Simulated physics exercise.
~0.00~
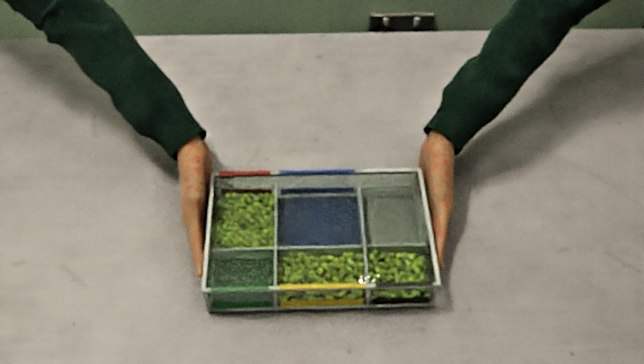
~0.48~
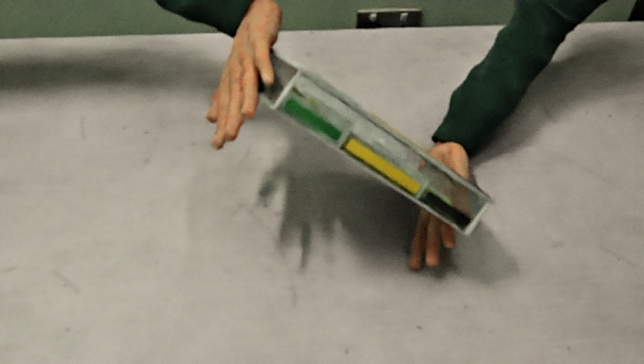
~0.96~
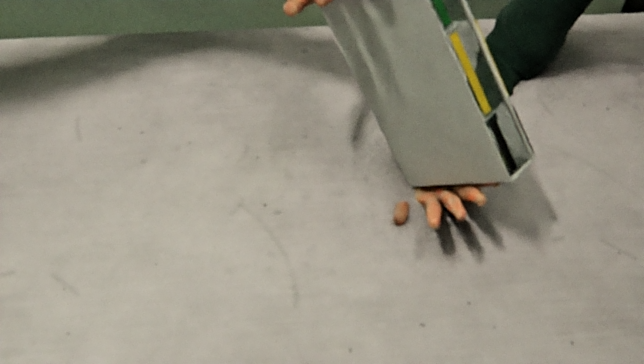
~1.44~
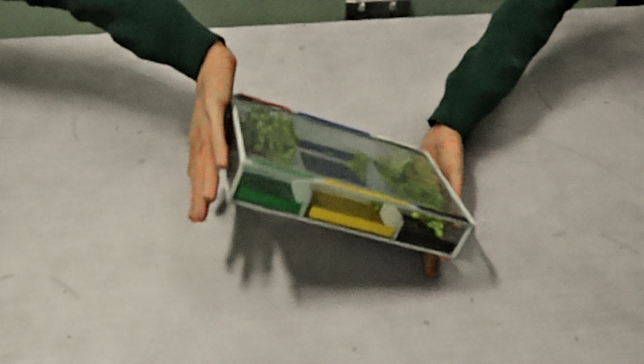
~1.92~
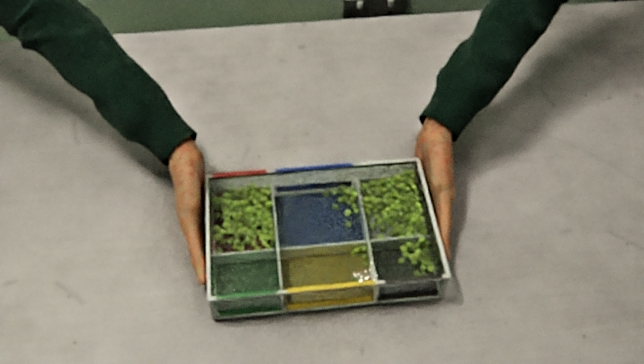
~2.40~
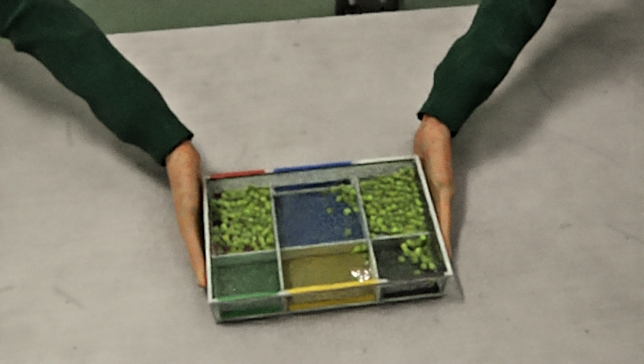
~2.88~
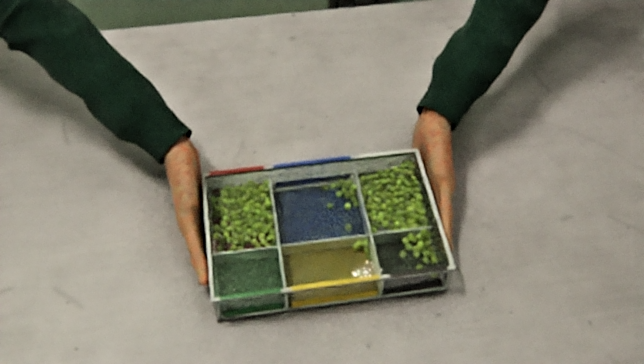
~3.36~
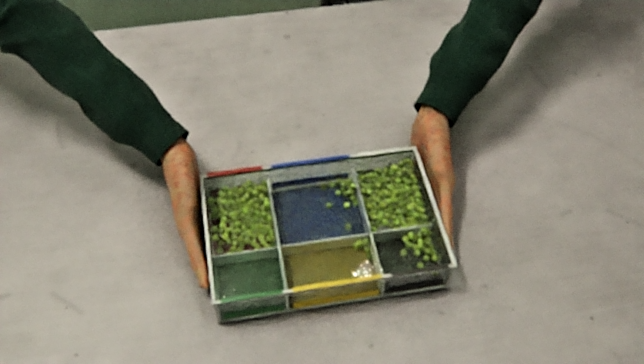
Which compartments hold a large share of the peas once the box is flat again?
The red-marked compartment at the far left and the white-marked one at the far right each hold a large share. The blue, green, yellow and black compartments have few or none.
